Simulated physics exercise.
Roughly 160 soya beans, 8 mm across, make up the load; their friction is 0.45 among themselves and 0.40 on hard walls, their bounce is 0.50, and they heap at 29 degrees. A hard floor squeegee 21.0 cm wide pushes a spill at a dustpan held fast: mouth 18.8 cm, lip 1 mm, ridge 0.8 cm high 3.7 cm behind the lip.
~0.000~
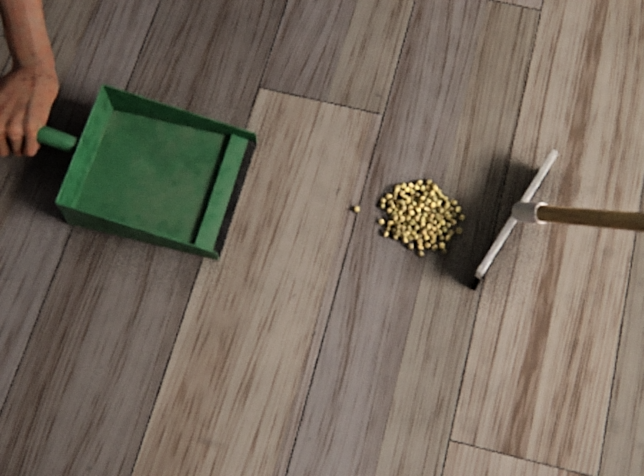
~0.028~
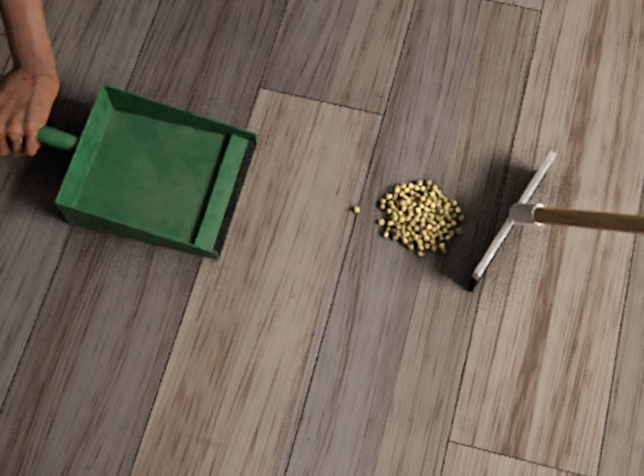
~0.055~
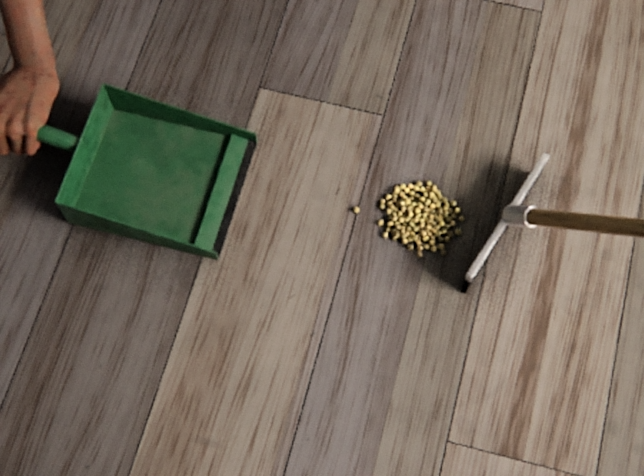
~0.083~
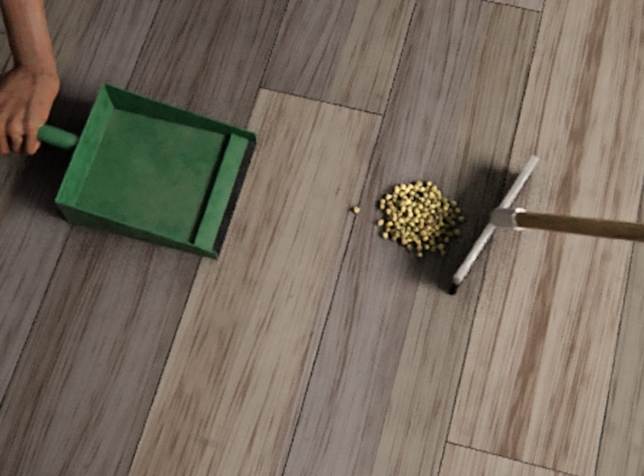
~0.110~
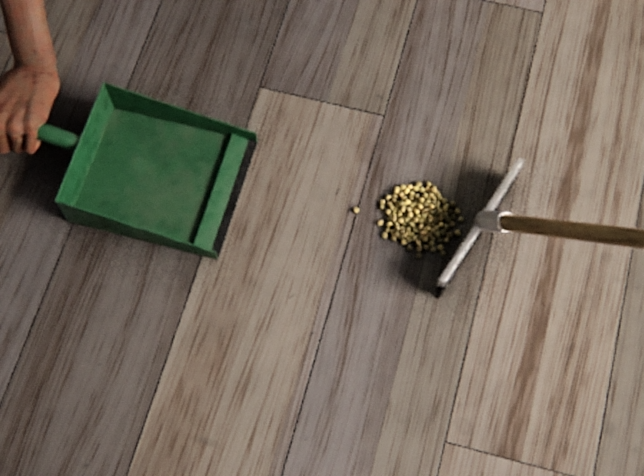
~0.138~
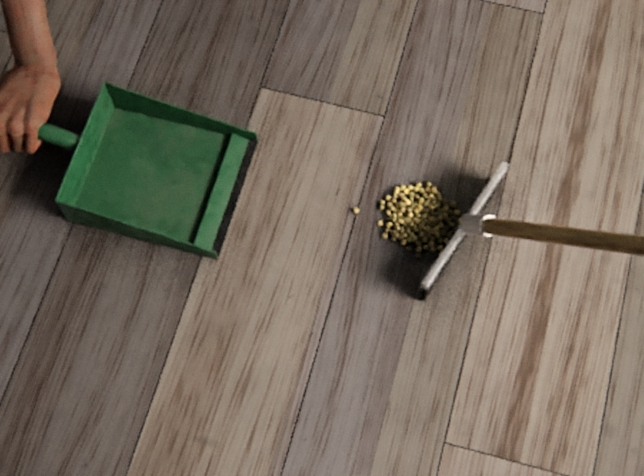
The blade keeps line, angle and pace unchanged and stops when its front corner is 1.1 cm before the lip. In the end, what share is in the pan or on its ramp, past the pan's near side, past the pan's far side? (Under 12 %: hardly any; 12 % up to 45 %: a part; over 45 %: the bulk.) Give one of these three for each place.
Pan: Hardly any; near side: Hardly any; far side: A part.
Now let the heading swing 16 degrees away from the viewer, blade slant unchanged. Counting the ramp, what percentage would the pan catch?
25 per cent.
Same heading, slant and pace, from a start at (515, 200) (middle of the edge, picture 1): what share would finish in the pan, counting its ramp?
I'd put it at around 15 per cent.
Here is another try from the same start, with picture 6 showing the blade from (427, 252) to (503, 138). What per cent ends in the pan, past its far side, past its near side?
Pan: 20, far side: 55, near side: 5.
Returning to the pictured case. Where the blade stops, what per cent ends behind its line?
I'd put it near 45 in a hundred.
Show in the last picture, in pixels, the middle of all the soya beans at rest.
I'd put it at about (304, 176).
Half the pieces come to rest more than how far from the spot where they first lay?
That distance is around 16 cm.
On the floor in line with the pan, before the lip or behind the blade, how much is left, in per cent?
60 per cent.
After 0.33 s, middle of the blade 18 cm from the lip; 0 % over the lip, far side 15 %, near side 0 %.
After 0.46 s, middle of the blade 9 cm from the lip; 0 % over the lip, far side 25 %, near side 0 %.
After 0.72 s, middle of the blade 4 cm from the lip; 10 % over the lip, far side 30 %, near side 5 %.
At rest (1.5 s), pan 5 %, near side 5 %, far side 30 %, in front of the lip or behind the blade 60 %.
